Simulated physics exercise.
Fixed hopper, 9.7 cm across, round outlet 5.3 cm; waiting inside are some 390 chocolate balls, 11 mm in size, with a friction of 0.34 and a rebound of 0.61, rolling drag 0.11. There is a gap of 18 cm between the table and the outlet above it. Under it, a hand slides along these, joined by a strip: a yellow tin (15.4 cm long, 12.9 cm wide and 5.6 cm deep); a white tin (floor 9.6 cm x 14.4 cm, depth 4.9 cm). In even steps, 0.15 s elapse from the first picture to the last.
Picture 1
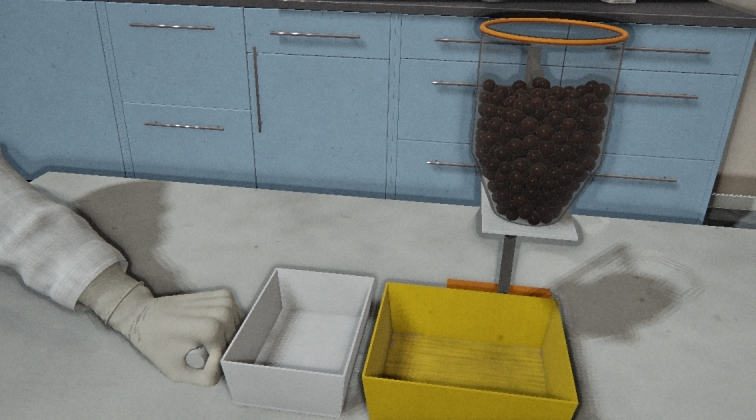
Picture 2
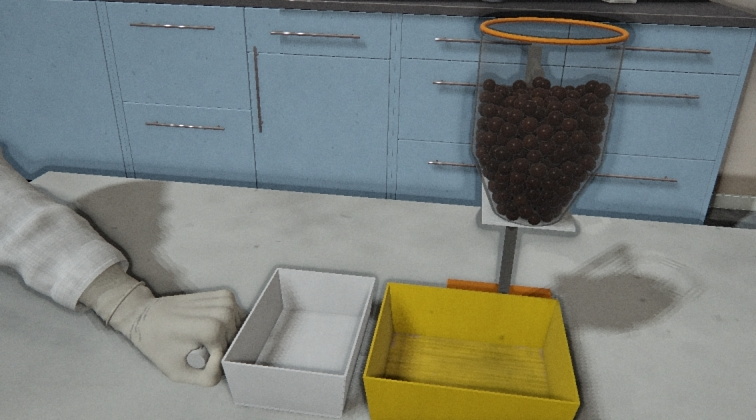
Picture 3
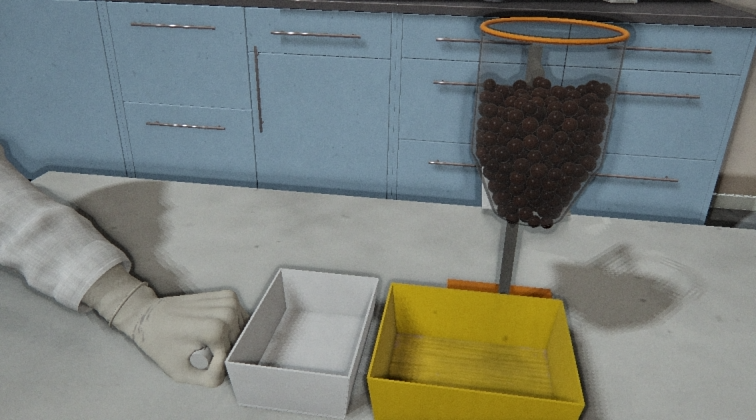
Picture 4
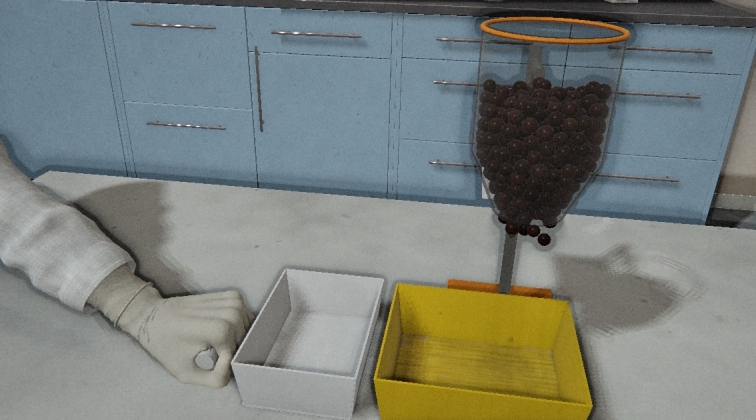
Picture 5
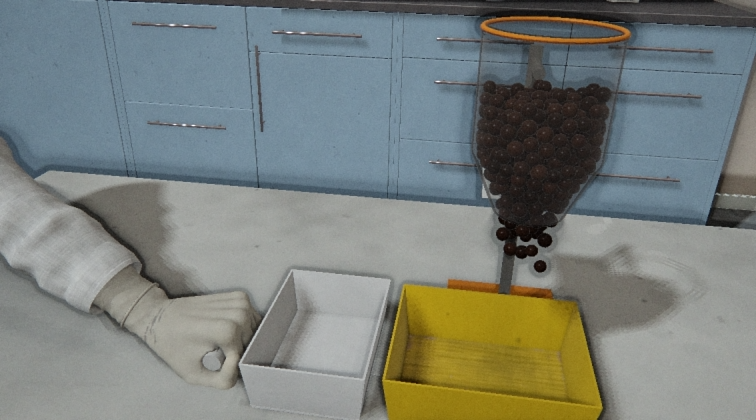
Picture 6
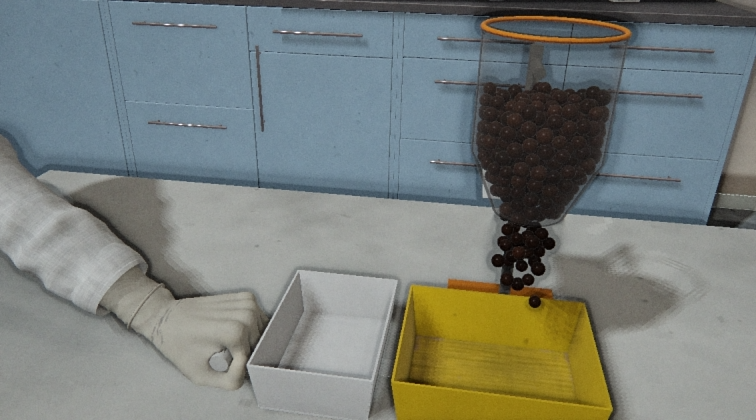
The clip opens on a clear container full of dark chocolate balls above a yellow tin, with a white tin beside it and a gloved hand at the left. The hand slides both tins slightly to the right, and balls begin dropping from the container's bottom in a thickening stream.
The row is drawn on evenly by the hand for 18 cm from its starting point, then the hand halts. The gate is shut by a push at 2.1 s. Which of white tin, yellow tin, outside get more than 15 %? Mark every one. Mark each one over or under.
My marks are as follows: White tin - over; yellow tin - over; outside everything - under.
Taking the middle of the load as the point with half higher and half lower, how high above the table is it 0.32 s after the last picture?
I'd say close to 20 cm.
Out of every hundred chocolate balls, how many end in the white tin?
I'd put it close to 50 per cent.
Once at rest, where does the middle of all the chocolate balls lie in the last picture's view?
Their centre ends up around (540, 384) in the last view.
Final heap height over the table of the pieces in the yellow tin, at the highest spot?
It reaches about 2.5 cm above the table.
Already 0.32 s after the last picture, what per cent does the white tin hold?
Amount so far: Close to 0 per cent.
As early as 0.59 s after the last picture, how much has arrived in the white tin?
Near 20 per cent so far.
Then, 0.32 s after the last picture, yellow tin 35 %, hopper 55 %, in the air 15 %; middle of all pieces on or above the table near (532, 255).
Then, 0.59 s after the last picture, outside 5 %, yellow tin 45 %, hopper 20 %, white tin 20 %, in the air 10 %; middle of all pieces on or above the table near (562, 333).
Then, 0.84 s after the last picture, outside 5 %, yellow tin 45 %, white tin 50 %; middle of all pieces on or above the table near (572, 382).
Then, 1.07 s after the last picture, outside 5 %, yellow tin 45 %, white tin 50 %; middle of all pieces on or above the table near (570, 385).
In the end, outside 5 %, yellow tin 45 %, hopper 0 %, white tin 50 %.
